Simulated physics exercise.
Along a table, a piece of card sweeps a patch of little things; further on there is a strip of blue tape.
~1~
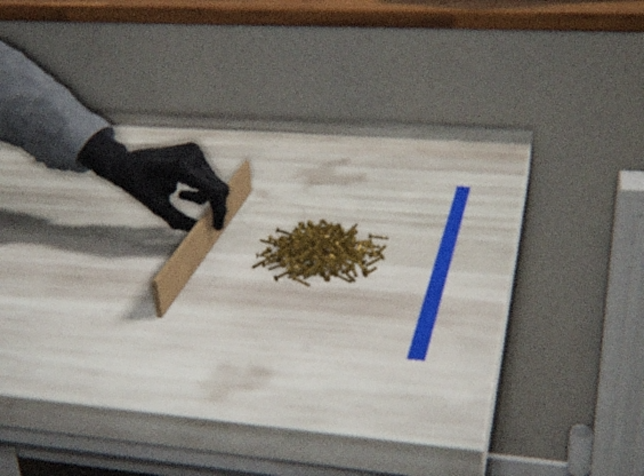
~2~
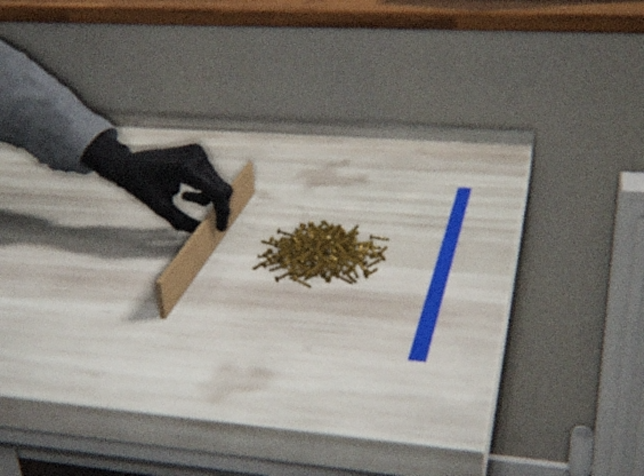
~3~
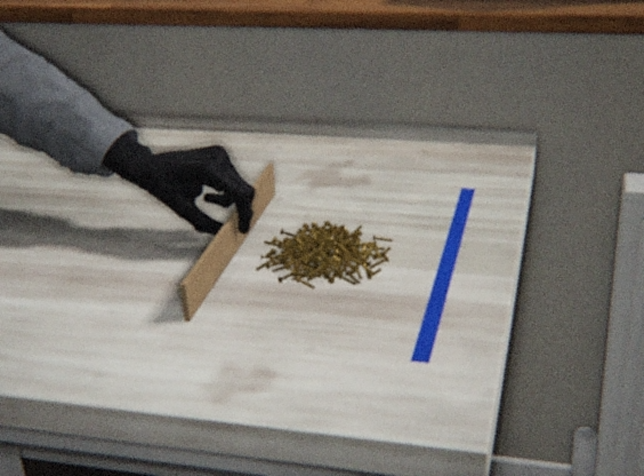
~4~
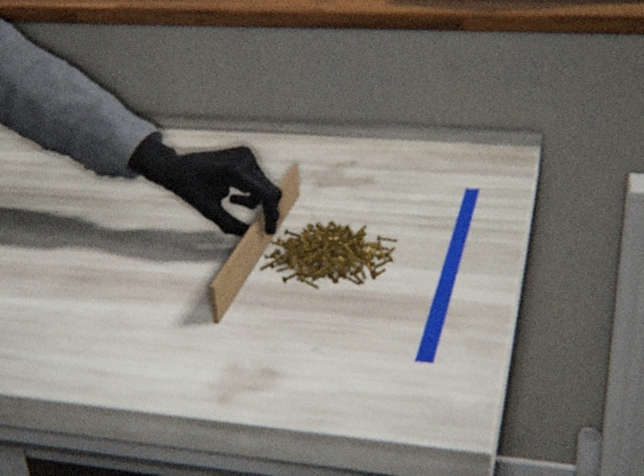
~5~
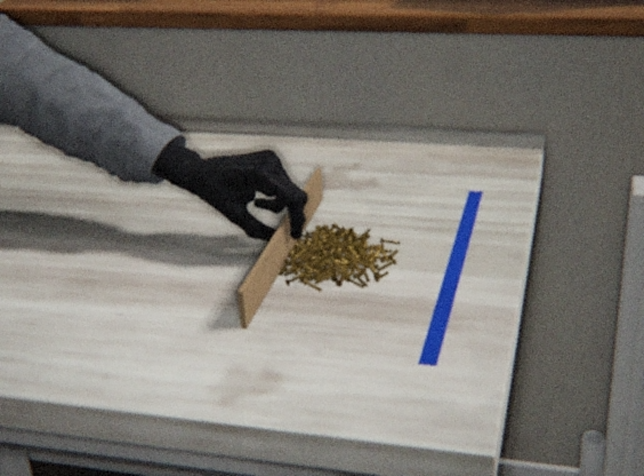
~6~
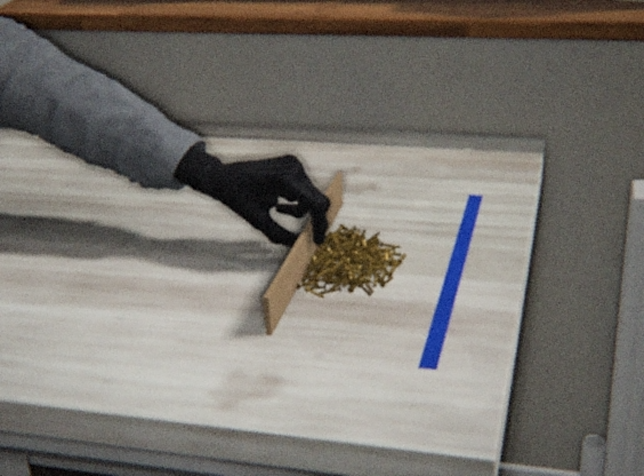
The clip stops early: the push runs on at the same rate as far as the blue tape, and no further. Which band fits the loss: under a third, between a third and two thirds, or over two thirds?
I'd say under one third of it falls.
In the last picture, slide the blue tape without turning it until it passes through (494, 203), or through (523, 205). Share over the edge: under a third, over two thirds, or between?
In the middle band, then beyond two thirds.
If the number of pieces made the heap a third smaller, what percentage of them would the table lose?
Some 10 per cent.
Shortly afterwards, piece of card still moving, near (386, 233); heap all on the table, its front near (457, 283).
Next, piece of card stopped at the blue tape; heap a little over the edge.
Some moments later, piece of card stopped at the blue tape; heap near a quarter over the edge.
In the end, piece of card stopped at the blue tape; heap near a quarter over the edge.
